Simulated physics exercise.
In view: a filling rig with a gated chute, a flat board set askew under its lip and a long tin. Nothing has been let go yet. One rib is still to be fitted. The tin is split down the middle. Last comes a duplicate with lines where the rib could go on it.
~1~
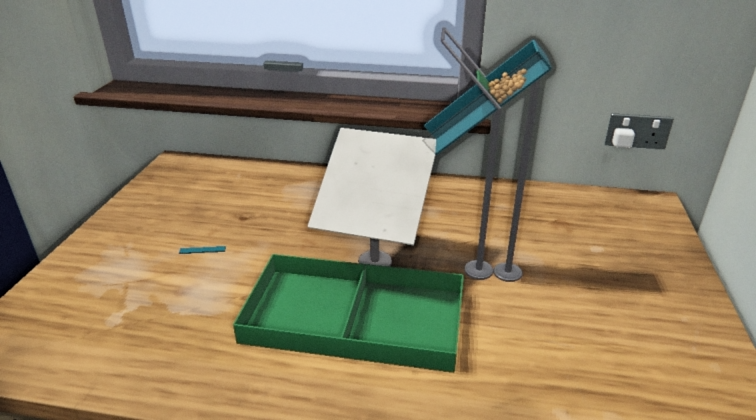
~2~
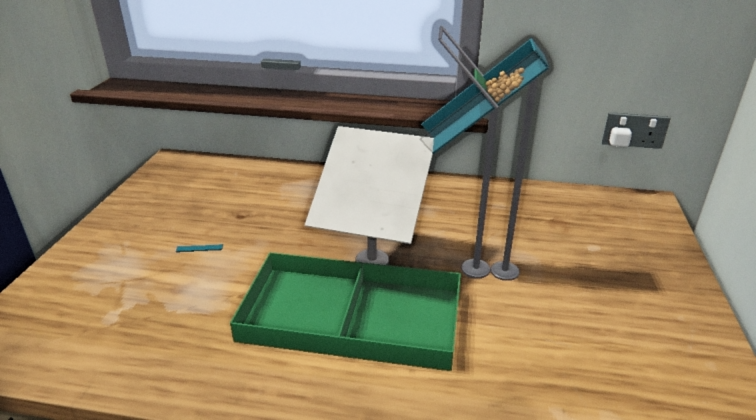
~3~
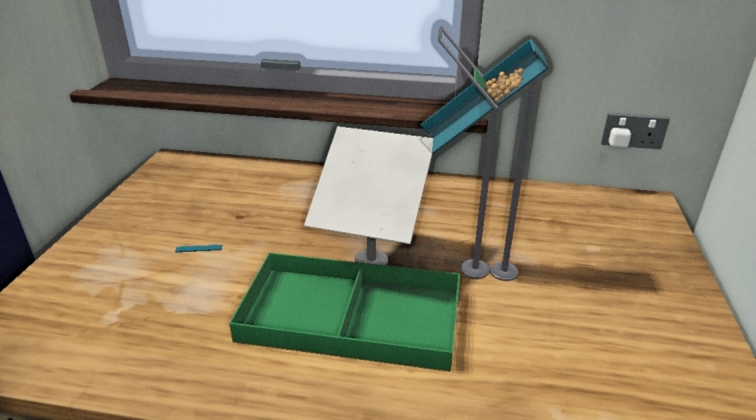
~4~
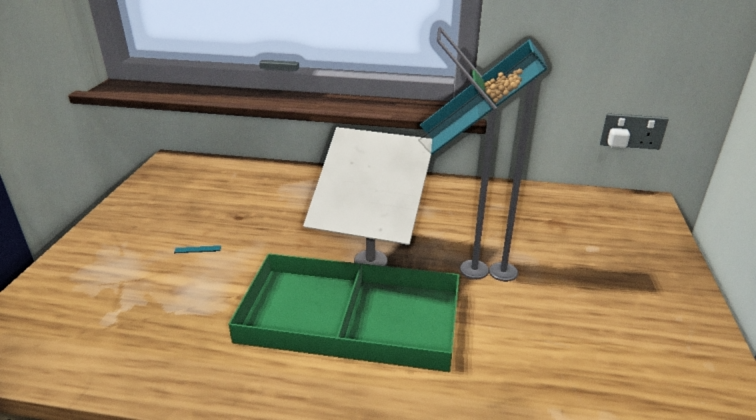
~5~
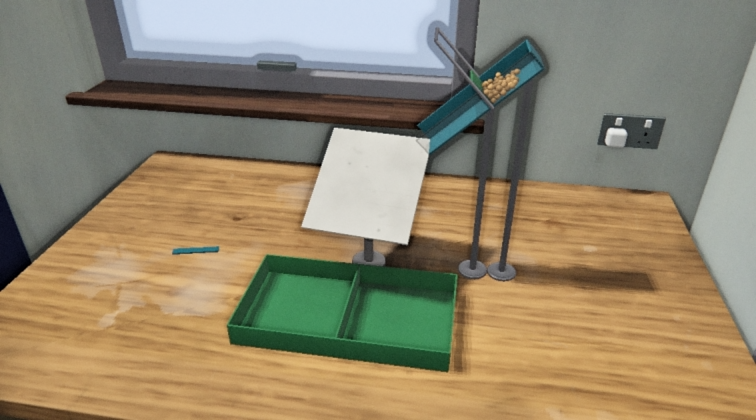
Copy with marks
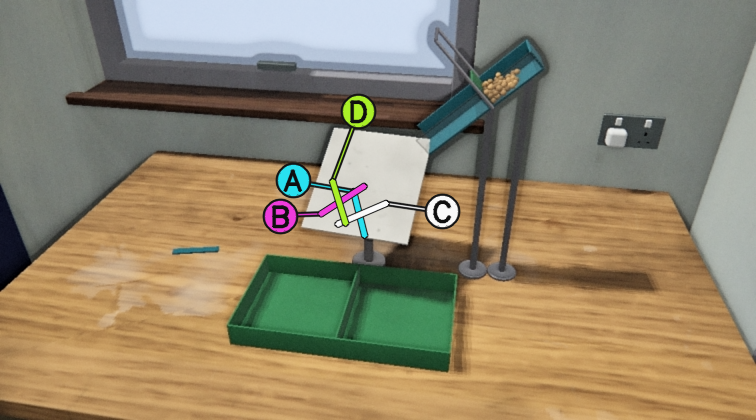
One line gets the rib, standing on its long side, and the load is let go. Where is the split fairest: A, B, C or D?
Choose D.
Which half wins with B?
Left.
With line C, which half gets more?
The left half.
On the marked copy, line A from (353, 191) to (364, 235); line B from (364, 186) to (321, 213); line C from (386, 203) to (337, 224); line D from (332, 181) to (345, 223).
If A is chosen, of what is caught, a small part in the left half, most in the right.
If B is chosen, of what is caught, most in the left half, a small part in the right.
If C is chosen, of what is caught, most in the left half, a small part in the right.
If D is chosen, of what is caught, about half in the left half, about half in the right.
